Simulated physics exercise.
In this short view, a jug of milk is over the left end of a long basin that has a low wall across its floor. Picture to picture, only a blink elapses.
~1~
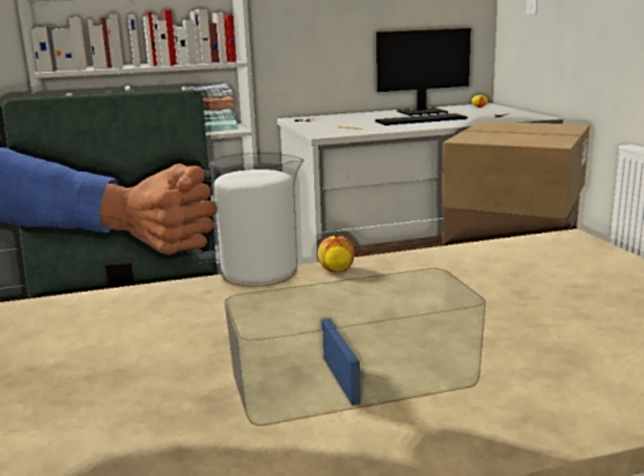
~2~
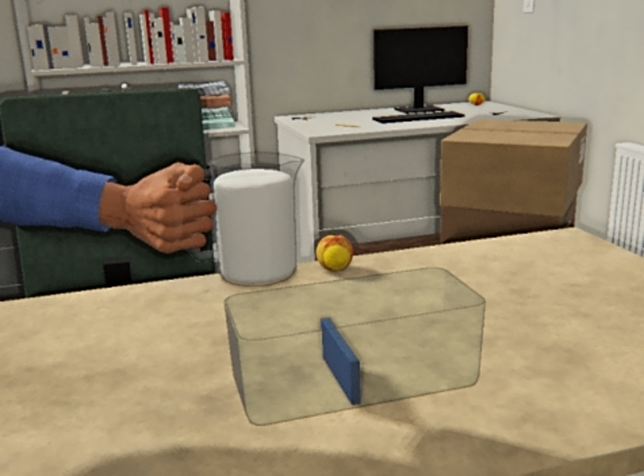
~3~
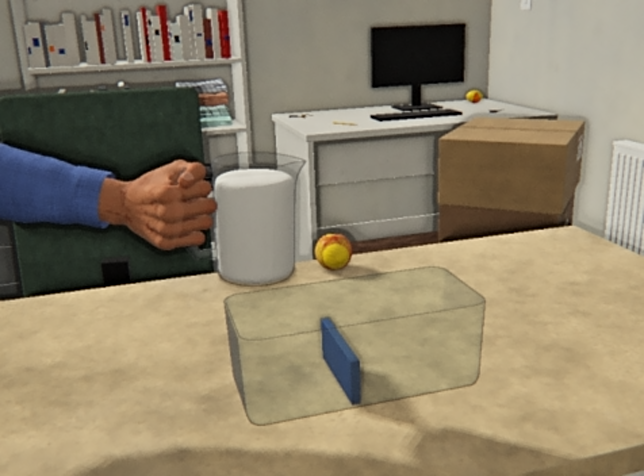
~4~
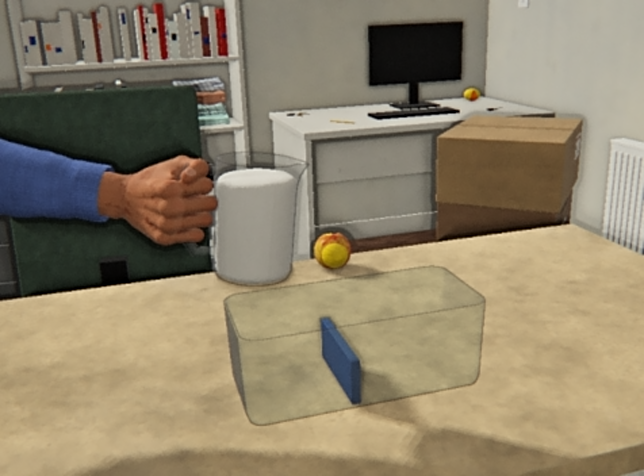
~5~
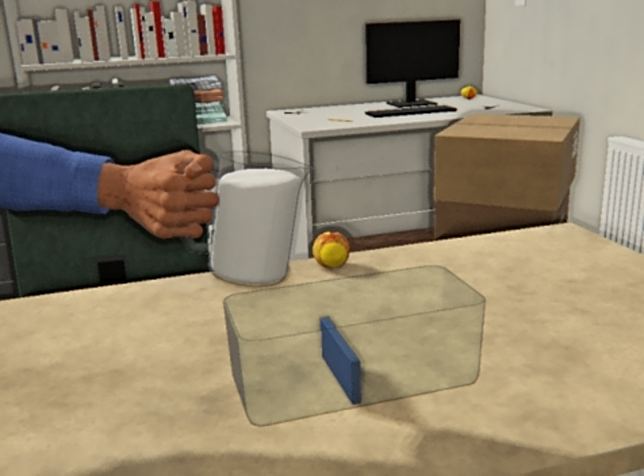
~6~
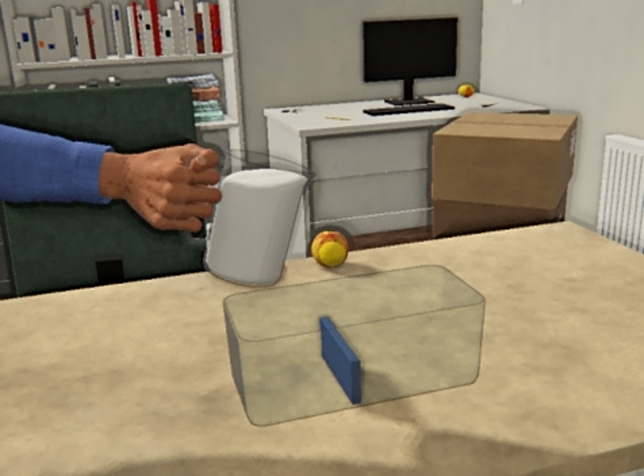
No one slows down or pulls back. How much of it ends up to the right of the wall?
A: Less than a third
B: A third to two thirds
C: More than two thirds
More than two thirds.
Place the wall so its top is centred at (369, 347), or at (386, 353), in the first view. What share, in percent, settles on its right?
It works out to around 50 per cent for the first and around 25 per cent for the second.
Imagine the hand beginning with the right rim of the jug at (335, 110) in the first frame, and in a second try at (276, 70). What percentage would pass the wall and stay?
Estimate, first then second: 95 per cent and 90 per cent.
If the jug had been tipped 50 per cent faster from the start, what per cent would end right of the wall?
Close to 85 out of every hundred.
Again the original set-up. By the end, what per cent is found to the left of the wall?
Close to 10 in a hundred.
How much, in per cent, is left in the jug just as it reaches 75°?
My estimate is close to 80 percent remaining.
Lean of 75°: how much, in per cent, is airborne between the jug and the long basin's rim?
About 15 per cent.
A moment on, the jug is tipped on its side and 81 per cent is still to pour, 0 is left of the wall and 6 right of it.
Next, the jug is tipped right over and 25 per cent is still to pour, 1 is left of the wall and 58 right of it.
Then the jug is tipped right over and 1 per cent is still to pour, 9 is left of the wall and 89 right of it.
Later the jug is tipped right over and 0 per cent is still to pour, 10 is left of the wall and 89 right of it.
At rest 10 per cent lies left of the wall, 89 right of it and 1 outside.
